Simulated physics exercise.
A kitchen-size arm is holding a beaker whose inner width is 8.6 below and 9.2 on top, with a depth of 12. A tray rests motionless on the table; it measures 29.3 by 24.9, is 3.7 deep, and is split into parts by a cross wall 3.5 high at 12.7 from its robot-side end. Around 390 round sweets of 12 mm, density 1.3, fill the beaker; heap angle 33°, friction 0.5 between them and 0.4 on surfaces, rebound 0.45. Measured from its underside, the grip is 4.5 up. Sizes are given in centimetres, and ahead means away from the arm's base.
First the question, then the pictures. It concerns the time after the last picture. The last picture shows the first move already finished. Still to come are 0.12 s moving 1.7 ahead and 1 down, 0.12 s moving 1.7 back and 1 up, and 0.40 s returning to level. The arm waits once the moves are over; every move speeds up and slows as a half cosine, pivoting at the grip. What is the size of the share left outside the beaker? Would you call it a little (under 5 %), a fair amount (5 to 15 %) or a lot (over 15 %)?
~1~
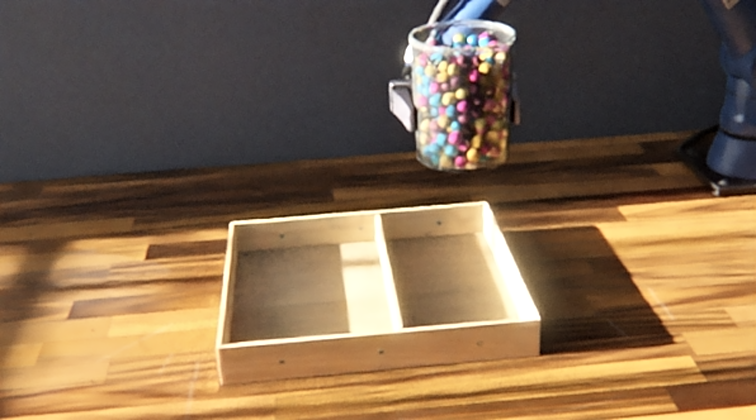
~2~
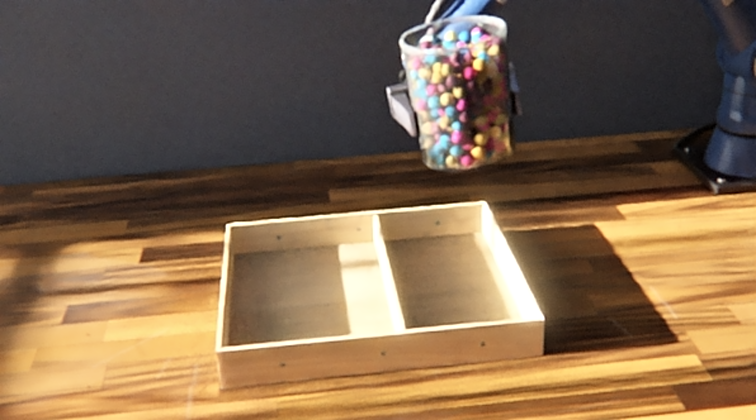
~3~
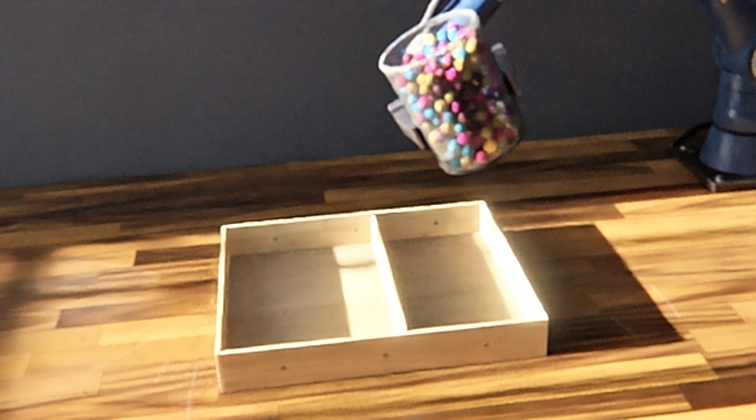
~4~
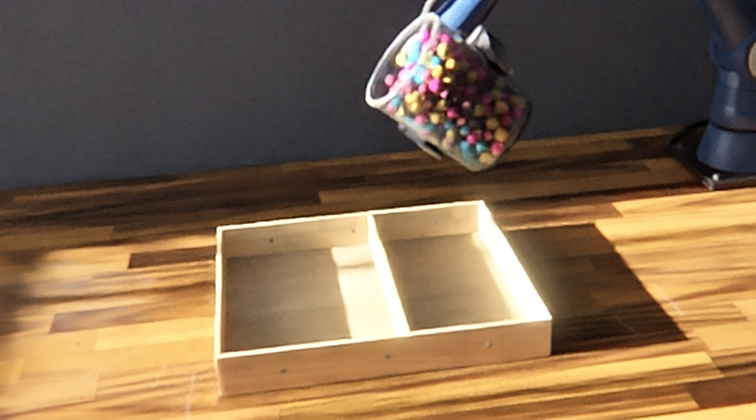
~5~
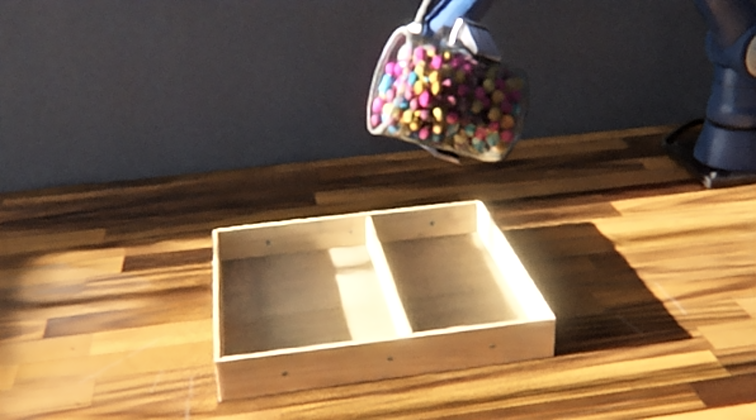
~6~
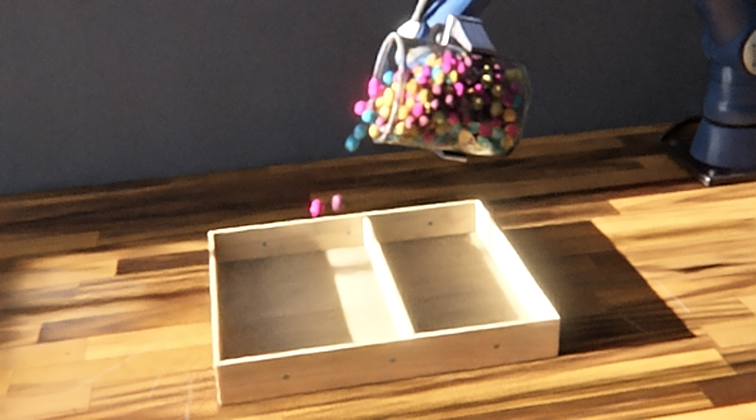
I would call it a fair amount, 5 to 15 %.
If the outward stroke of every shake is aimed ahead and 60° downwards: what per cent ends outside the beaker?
Some 10 per cent.
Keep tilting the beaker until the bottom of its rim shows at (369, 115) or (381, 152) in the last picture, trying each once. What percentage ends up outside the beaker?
Close to 5 percent for the first and close to 25 percent for the second.
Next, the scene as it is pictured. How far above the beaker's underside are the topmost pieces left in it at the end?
The top sits some 12.0 cm up.
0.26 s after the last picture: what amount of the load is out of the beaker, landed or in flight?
I'd say some 10 percent.
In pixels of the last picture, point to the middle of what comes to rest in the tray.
Near pixel (295, 298).
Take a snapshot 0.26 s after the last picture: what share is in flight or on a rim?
Some 4 percent.
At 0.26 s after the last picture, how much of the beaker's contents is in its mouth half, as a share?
About 45 percent.
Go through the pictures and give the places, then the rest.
In the first frame, beaker middle at (463, 97), level; upper third of the load around (463, 68), from x 420 to 505, top at y 40; 386 in the beaker.
In the second frame, beaker middle at (461, 95), tilted 7° forward; upper third of the load around (459, 66), from x 415 to 505, top at y 35.
In the third frame, beaker middle at (457, 95), tilted 26° forward; upper third of the load around (453, 67), from x 400 to 515, top at y 30.
In the fourth frame, beaker middle at (452, 97), tilted 49° forward; upper third of the load around (443, 72), from x 390 to 520, top at y 35.
In the fifth frame, beaker middle at (450, 99), tilted 68° forward; upper third of the load around (446, 77), from x 375 to 515, top at y 50.
In the sixth frame, beaker middle at (450, 99), tilted 75° forward; upper third of the load around (454, 79), from x 320 to 515, top at y 60; 383 in the beaker, 3 in flight or on a rim.
Then, 0.26 s after the last picture, tilted 75° forward, highest piece 24 above the table; 357 in the beaker, 13 in the far-side part, 16 in flight or on a rim.
Then, 0.51 s after the last picture, tilted 17° forward, highest piece 27 above the table; 347 in the beaker, 36 in the far-side part, 3 in flight or on a rim.
Then, 0.84 s after the last picture, level, highest piece 28 above the table; 347 in the beaker, 39 in the far-side part.
Then, 1.89 s after the last picture, level, highest piece 28 above the table; 347 in the beaker, 39 in the far-side part.
Final count, 347 in the beaker, 39 in the far-side part. That is 10 % outside the beaker.
